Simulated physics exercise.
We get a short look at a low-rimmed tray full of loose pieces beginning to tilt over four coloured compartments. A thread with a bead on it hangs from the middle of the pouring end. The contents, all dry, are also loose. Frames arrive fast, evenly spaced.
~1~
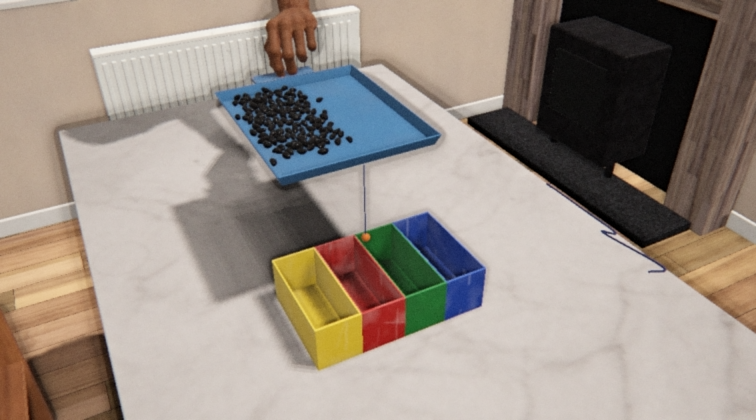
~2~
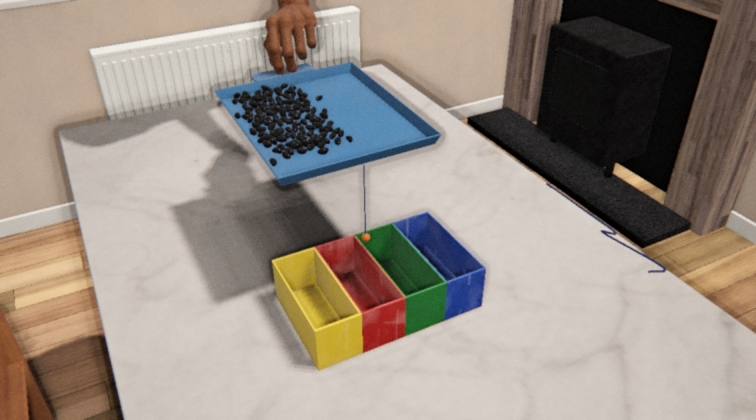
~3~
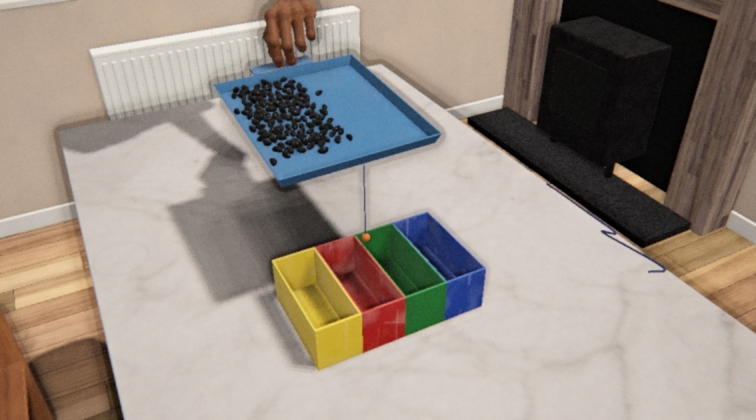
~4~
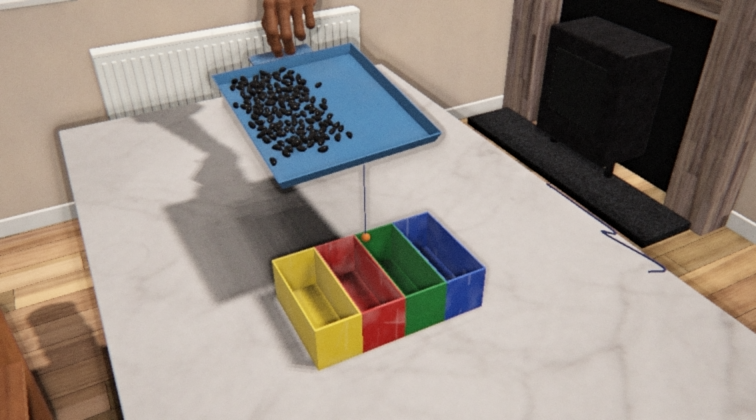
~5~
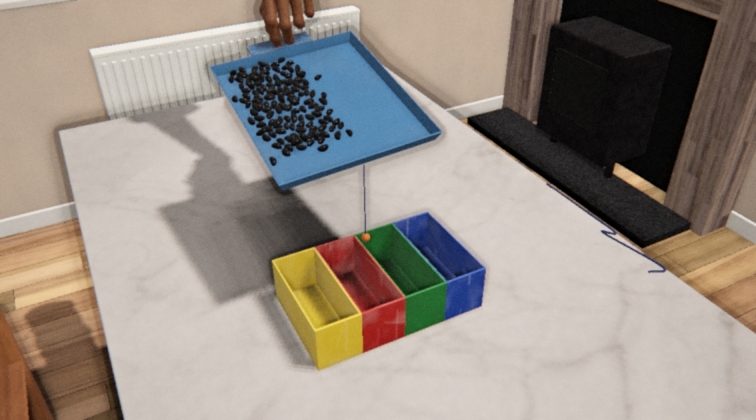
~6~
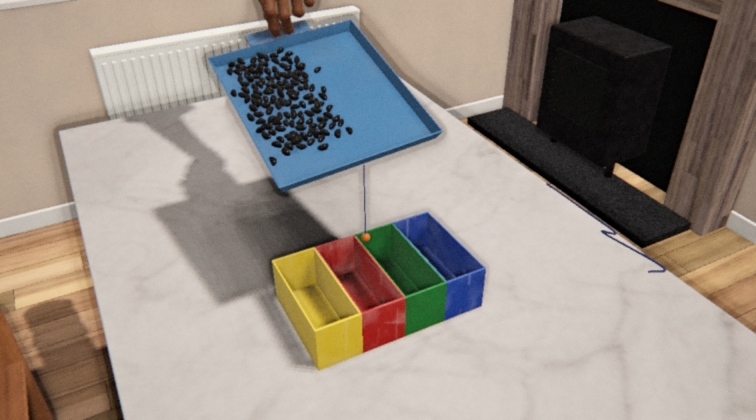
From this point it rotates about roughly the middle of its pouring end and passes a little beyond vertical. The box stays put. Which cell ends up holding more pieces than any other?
The yellow cell ends up holding the most.
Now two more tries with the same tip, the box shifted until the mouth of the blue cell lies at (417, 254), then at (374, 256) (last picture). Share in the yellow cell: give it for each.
You'd get 50 in a hundred the first time and 0 in a hundred the second.
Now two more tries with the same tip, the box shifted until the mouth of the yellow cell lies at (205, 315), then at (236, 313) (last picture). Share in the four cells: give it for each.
Close to 90 per cent, followed by close to 100 per cent.
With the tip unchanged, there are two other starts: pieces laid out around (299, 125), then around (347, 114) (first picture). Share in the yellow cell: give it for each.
Estimate: 50 % first, 50 % second.
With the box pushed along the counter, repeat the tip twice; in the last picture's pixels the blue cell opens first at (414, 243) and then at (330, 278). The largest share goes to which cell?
It would be the yellow cell the first time and the cell in green the second time.
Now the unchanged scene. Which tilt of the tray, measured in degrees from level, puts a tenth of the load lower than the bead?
I'd put it at about 65 degrees.
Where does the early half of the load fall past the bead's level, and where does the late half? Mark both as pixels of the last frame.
(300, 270) first, (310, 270) later.
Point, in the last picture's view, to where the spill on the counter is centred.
Near (263, 350).
Soon after the last picture, tray tipped steeply; most on the tray; a stray few in the yellow cell; a small part falling or outside the box.
A little later, tray tipped right over; a small part on the tray; about half in the yellow cell; a small part in the red cell; a stray few in the green cell; about a quarter falling or outside the box.
Later still, tray tipped past a quarter turn; about half in the yellow cell; about a quarter in the red cell; a stray few in the green cell; about a quarter falling or outside the box.
At rest, tray tipped past a quarter turn; about half in the yellow cell; about a quarter in the red cell; a stray few in the green cell; none in the blue cell; about a quarter outside the box.
